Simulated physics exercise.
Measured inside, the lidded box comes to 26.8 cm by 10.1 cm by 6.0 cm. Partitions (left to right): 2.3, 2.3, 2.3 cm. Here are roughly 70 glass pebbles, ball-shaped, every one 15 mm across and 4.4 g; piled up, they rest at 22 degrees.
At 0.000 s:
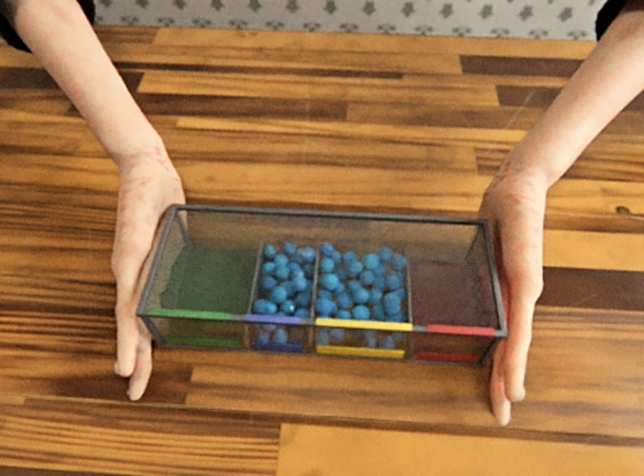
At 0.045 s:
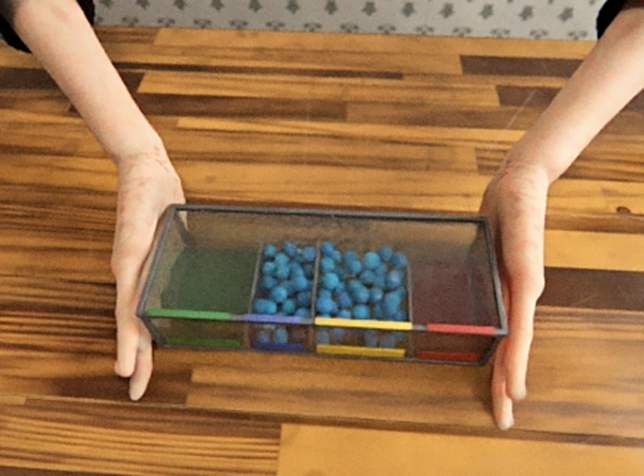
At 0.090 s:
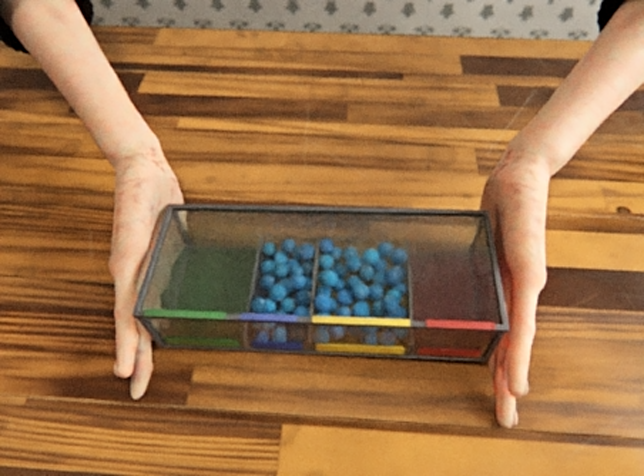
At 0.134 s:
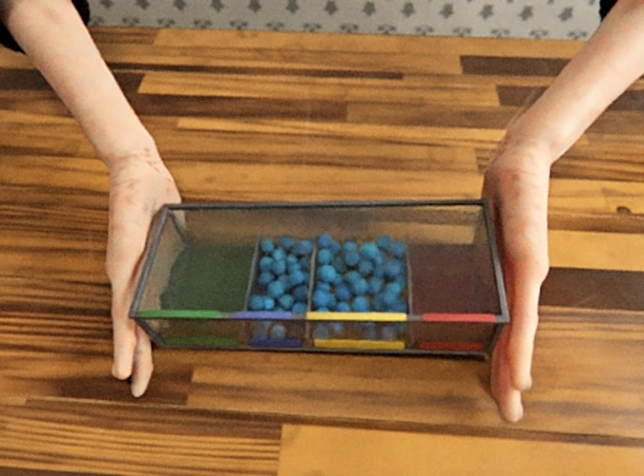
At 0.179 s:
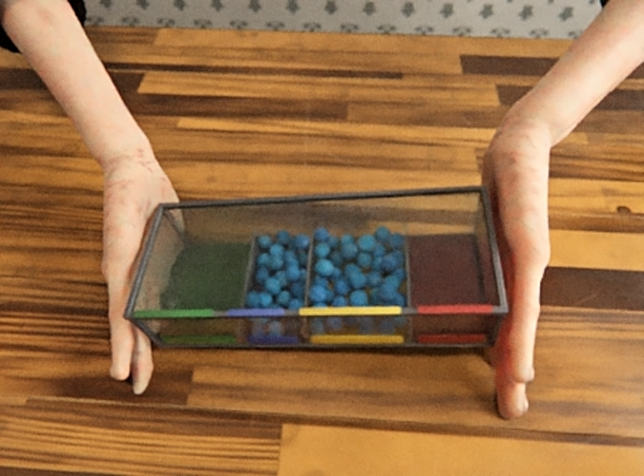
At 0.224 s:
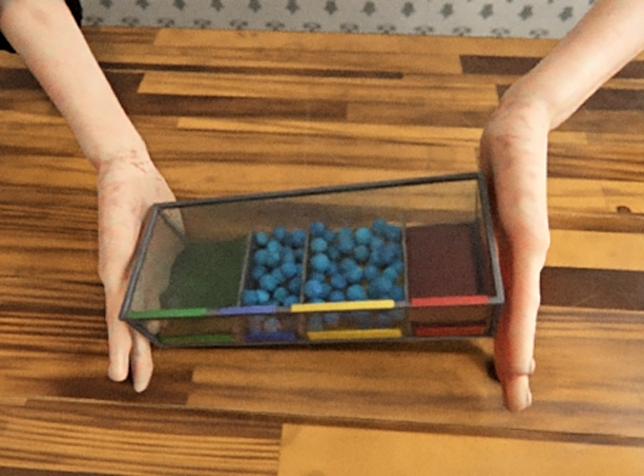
A clear, dark-edged box with a lid sits between two open hands above a striped wooden table, seen from the front and slightly above, with patterned grey material behind. Its four sections run green, blue, yellow and red from left to right, and small blue balls fill the middle two. The hands slowly tilt the box, raising its right end, while the balls stay in their sections and the view remains still.
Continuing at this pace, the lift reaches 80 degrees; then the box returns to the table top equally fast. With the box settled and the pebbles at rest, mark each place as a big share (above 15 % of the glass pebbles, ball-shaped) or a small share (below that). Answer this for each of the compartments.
Red compartment: Small share. Blue compartment: Big share. Green compartment: Big share. Yellow compartment: Big share.
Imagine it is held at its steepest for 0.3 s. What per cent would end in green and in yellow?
Final amounts would be green 50% and yellow 25%.
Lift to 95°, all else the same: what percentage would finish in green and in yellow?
You'd see green with 90 % and yellow with 5 %.
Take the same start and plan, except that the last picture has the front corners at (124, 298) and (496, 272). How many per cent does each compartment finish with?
Each compartment ends like this: Red 0 per cent, blue 30 per cent, green 50 per cent, yellow 20 per cent.
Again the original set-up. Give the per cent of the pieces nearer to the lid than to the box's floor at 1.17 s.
Roughly 20 percent of the pieces.
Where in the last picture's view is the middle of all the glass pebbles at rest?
Near (246, 297).
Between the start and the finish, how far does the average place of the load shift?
I'd put it at close to 7.0 cm.
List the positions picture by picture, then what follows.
The first frame shows box tilt 0 degrees, front corners at (143, 311) and (501, 332); blue 40 %, yellow 60 %.
The second frame shows box tilt 1 degrees, front corners at (142, 311) and (501, 331).
The third frame shows box tilt 3 degrees, front corners at (140, 312) and (502, 326).
The fourth frame shows box tilt 6 degrees, front corners at (135, 313) and (502, 318), lowest corner left front.
The fifth frame shows box tilt 9 degrees, front corners at (130, 314) and (500, 308), lowest corner left front.
The sixth frame shows box tilt 13 degrees, front corners at (125, 315) and (497, 299), lowest corner left front; blue 40 %, yellow 60 %. Its pace works out near 75 degrees a second.
After 1.17 s, tilt 80 degrees; blue 35 %, green 15 %, yellow 50 %.
After 1.80 s, tilt 36 degrees; blue 25 %, green 50 %, yellow 20 %.
After 2.47 s, tilt 0 degrees; blue 25 %, green 50 %, yellow 20 %.
By 3.0 s all is still; red 0 %, blue 25 %, green 50 %, yellow 20 %.
